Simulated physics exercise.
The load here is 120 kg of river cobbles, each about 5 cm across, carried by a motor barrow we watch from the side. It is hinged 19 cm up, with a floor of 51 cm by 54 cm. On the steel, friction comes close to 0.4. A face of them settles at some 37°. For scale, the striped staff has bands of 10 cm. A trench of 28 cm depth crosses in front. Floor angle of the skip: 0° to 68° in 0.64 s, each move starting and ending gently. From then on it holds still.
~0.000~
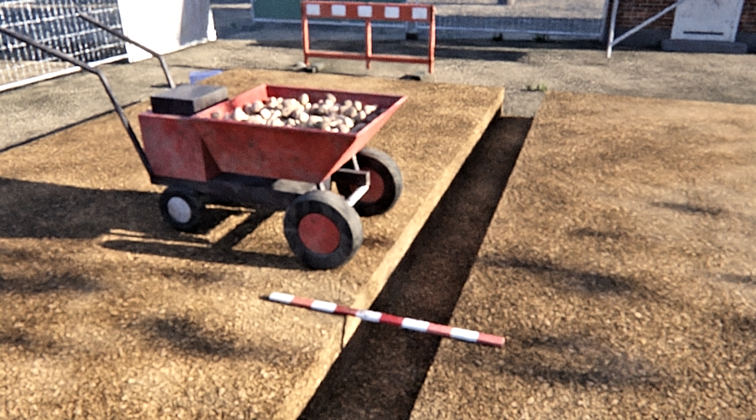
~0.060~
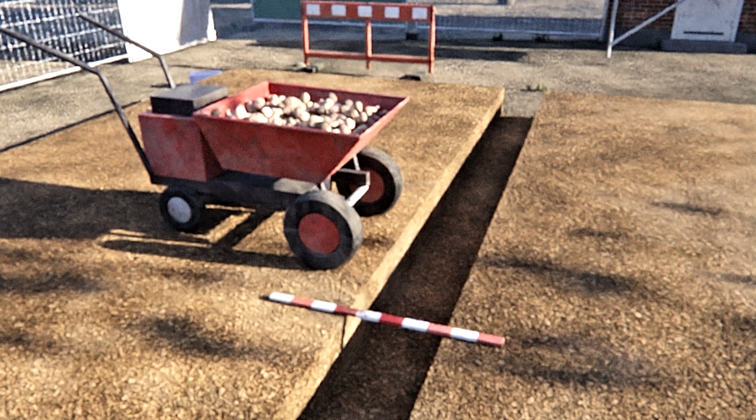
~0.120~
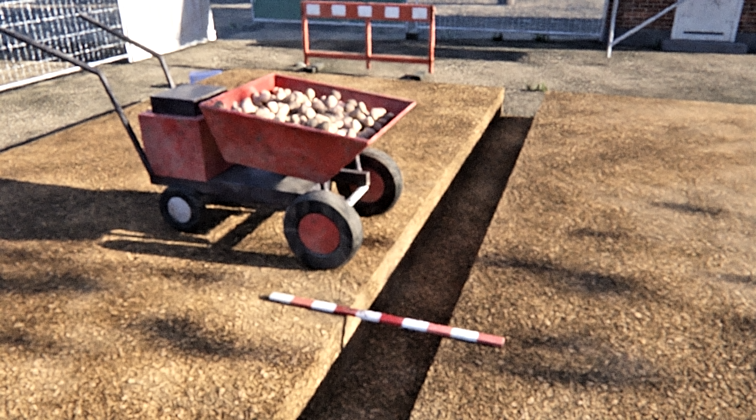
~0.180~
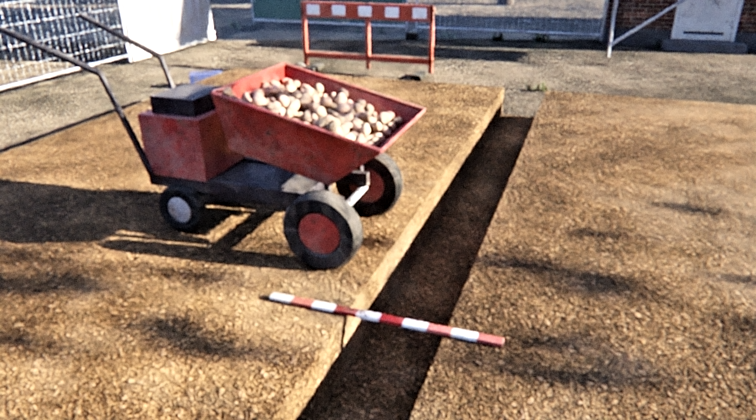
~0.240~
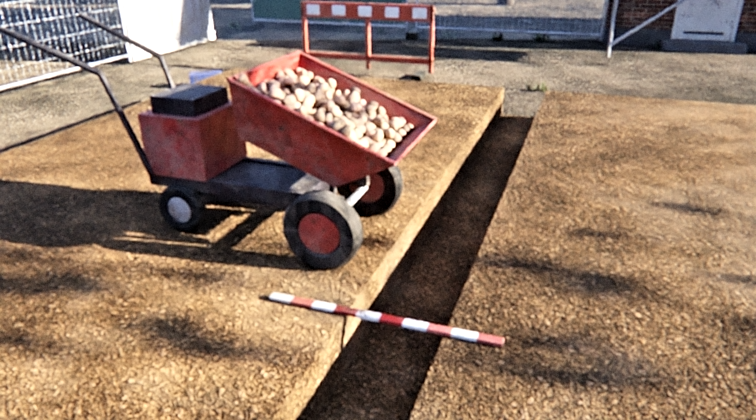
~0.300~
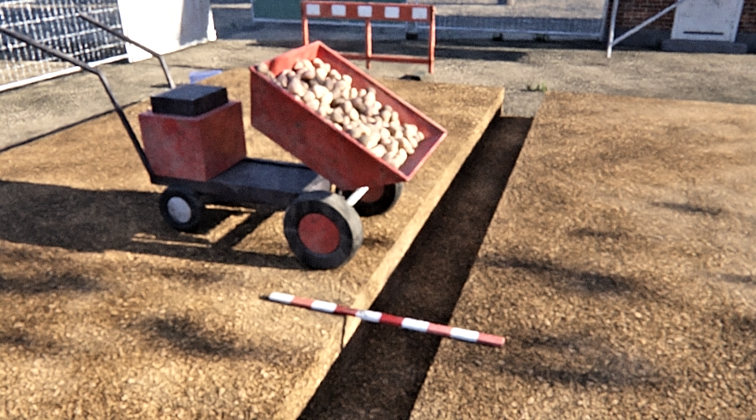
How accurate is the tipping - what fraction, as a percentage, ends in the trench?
Close to 36 in every hundred.
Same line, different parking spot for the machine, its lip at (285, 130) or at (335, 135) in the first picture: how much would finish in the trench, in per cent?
I'd say some 100 per cent and some 65 per cent.
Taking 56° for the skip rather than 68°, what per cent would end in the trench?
I'd guess some 30 in a hundred.
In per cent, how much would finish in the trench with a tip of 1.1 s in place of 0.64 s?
Estimate: About 50 %.
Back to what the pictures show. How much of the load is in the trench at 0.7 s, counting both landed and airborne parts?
By that moment, roughly 10 per cent of the load.
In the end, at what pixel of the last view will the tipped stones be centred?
I'd point to around (505, 260).
After 0.5 s the floor is at 57°; 100 % in the skip; the foremost stones are at (434, 193).
After 0.7 s the floor is at 68°; 76 % in the skip, 8 % in the trench, 17 % past the trench; the foremost stones are at (507, 270).
After 1.1 s the floor is at 68°; 21 % in the skip, 15 % in the trench, 64 % past the trench; the foremost stones are at (679, 290).
After 3.0 s the floor is at 68°; 0 % in the skip, 36 % in the trench, 64 % past the trench; the foremost stones are past the picture's edge.
